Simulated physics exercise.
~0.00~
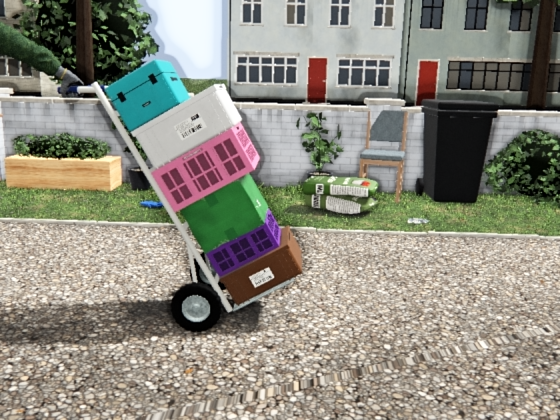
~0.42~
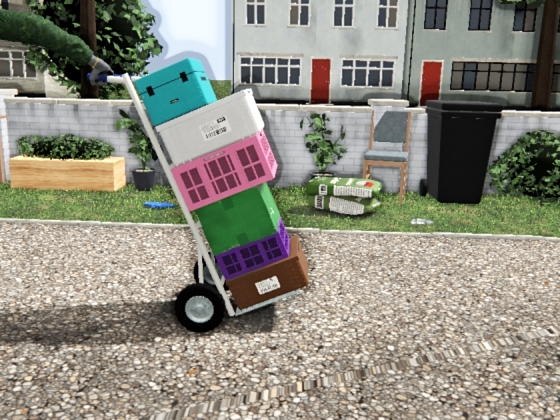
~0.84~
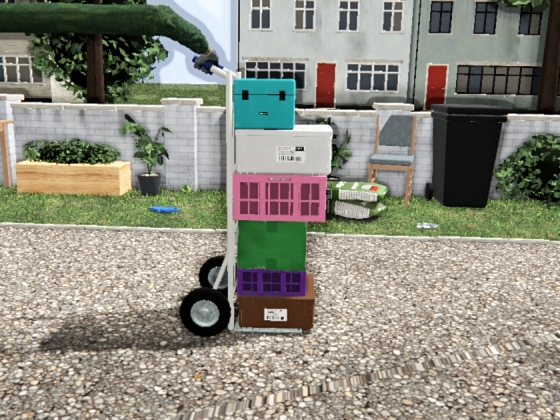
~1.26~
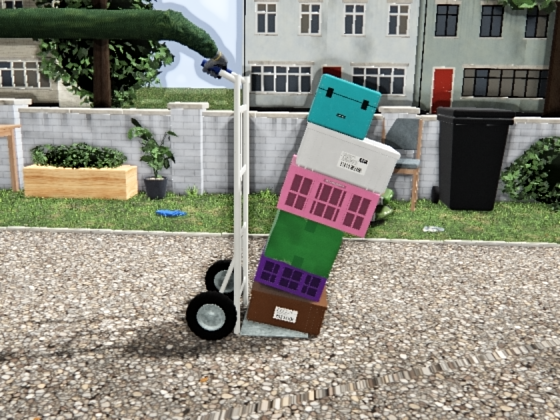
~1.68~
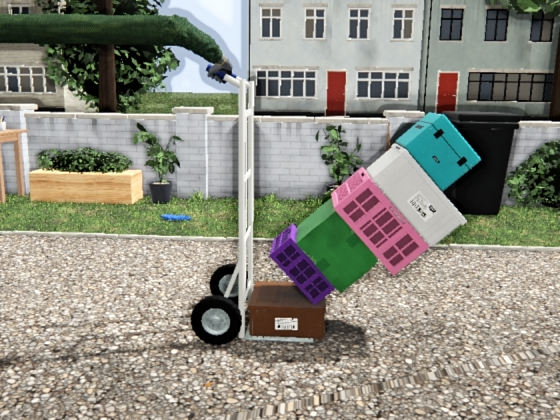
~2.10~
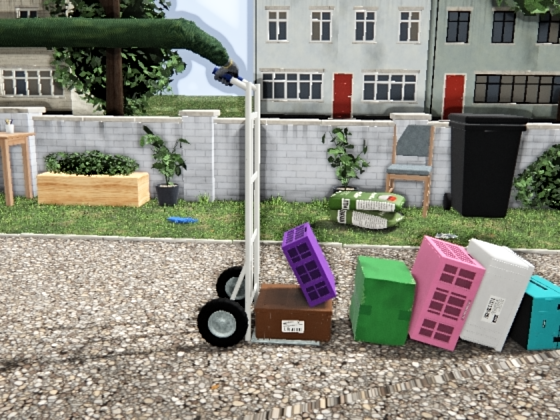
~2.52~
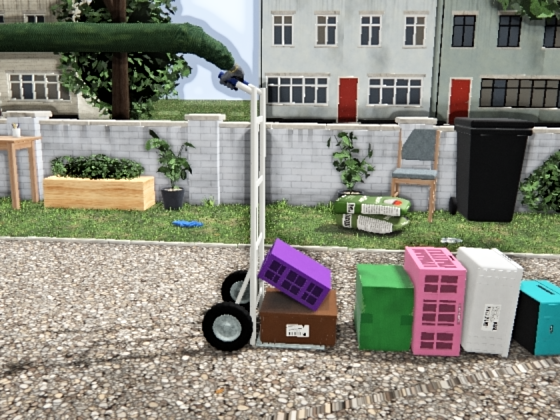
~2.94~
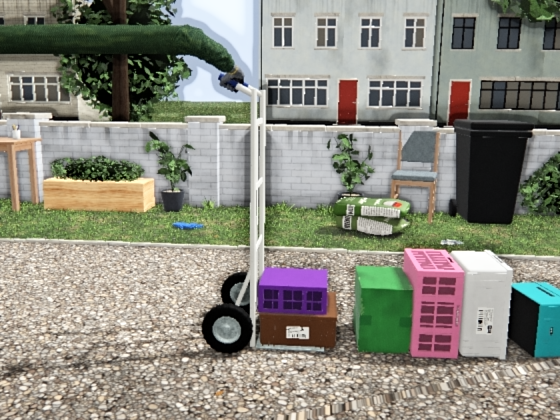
To begin with, a hand truck leans back to the left on a gravelly path, held by a green-sleeved arm and stacked with a brown tote, purple crate, green box, pink crate, white tote and turquoise toolbox. The arm tips the truck forward until it stands upright and stops. The load above the brown tote keeps going, leaning right and toppling. Four upper items drop to the ground in a row, while the purple crate tilts sharply, then settles back on the brown tote. It ends with those two on the upright truck and the others lying to the right.
